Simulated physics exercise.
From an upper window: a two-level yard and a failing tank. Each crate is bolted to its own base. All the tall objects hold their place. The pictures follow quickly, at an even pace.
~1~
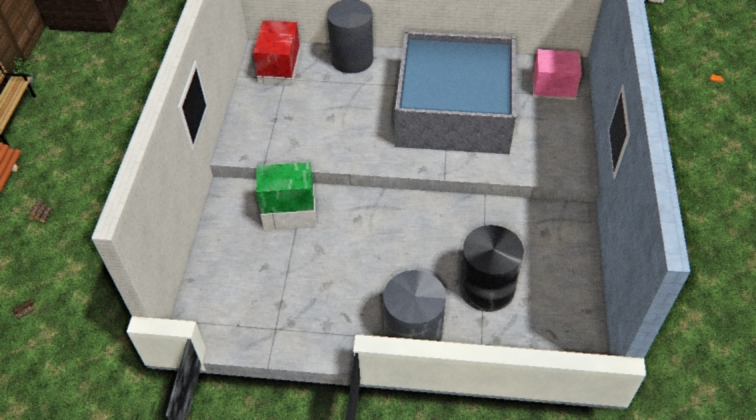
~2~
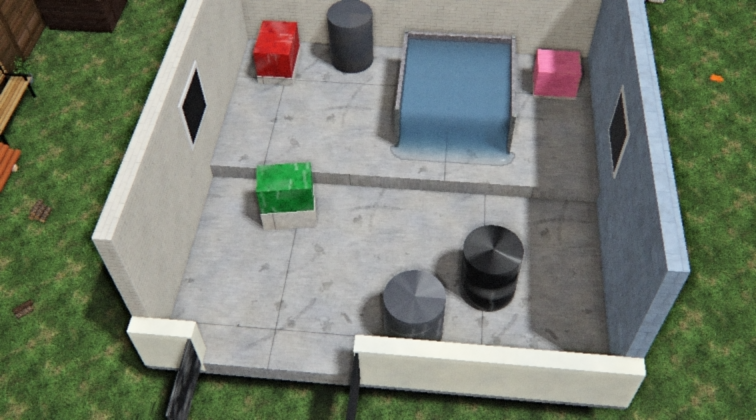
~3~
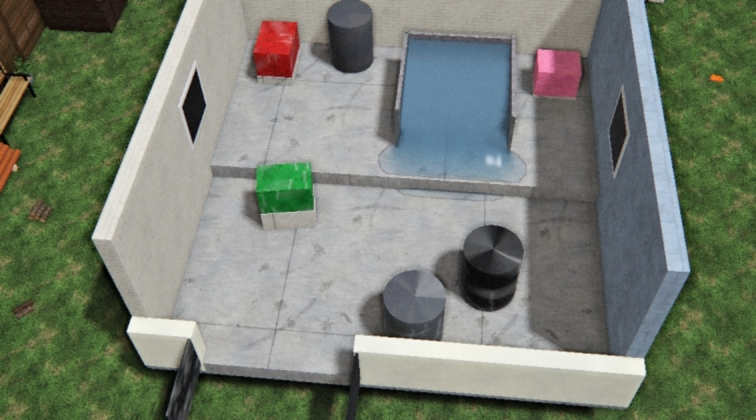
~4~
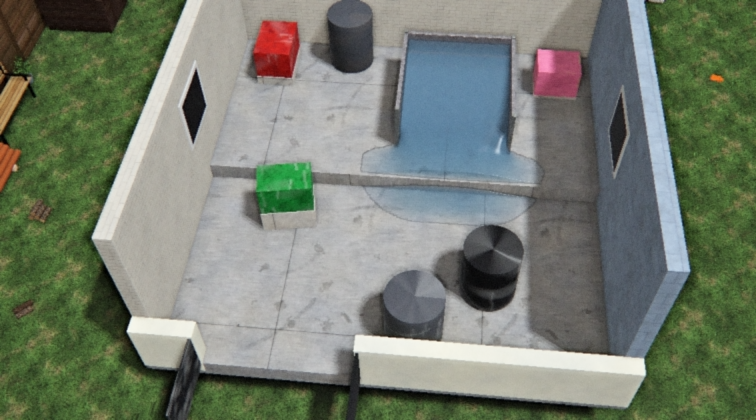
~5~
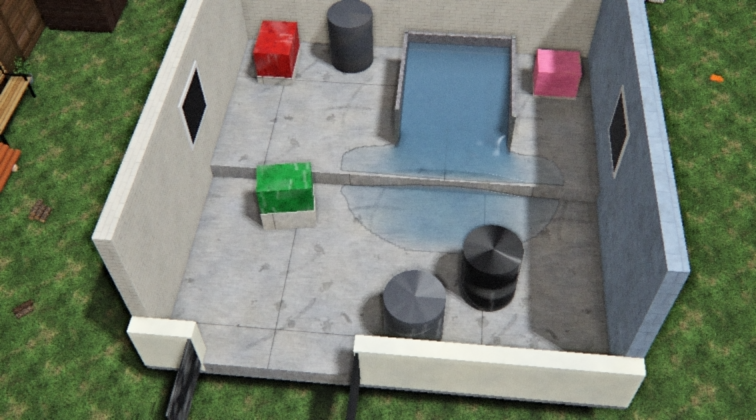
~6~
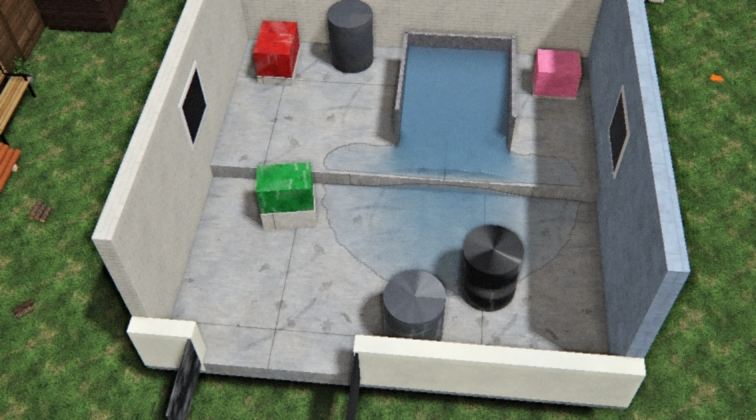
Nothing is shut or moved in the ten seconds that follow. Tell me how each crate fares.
The red crate stays dry; the pink crate stays dry; the green crate stays dry.
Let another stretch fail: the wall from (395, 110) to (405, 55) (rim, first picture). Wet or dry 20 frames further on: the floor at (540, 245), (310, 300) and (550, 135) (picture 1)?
One after the other: Dry, wet, no water.
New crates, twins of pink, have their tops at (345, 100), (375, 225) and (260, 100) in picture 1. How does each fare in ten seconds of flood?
In turn: Remains dry, gets wet, stays dry.
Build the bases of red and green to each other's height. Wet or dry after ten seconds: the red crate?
Red crate escapes it.
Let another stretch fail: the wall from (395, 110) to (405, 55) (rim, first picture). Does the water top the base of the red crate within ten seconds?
My reading: Red is topped.
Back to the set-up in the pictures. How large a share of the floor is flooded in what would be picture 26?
Roughly 55 per cent.
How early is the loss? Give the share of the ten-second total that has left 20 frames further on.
Near 45 in a hundred.
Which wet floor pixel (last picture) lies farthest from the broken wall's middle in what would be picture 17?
I would point to (212, 348).
A moment on, water covers 45 % of the floor; the red crate not reached, the pink crate not reached, the green crate water round its plinth.
Next, water covers 50 % of the floor; the red crate not reached, the pink crate not reached, the green crate water round its plinth.
Then, water covers 55 % of the floor; the red crate not reached, the pink crate not reached, the green crate water round its plinth.
Later, water covers 60 % of the floor; the red crate not reached, the pink crate not reached, the green crate water round its plinth.
In the end, water covers 60 % of the floor; the red crate stayed above the water, the pink crate stayed above the water, the green crate stayed above the water.
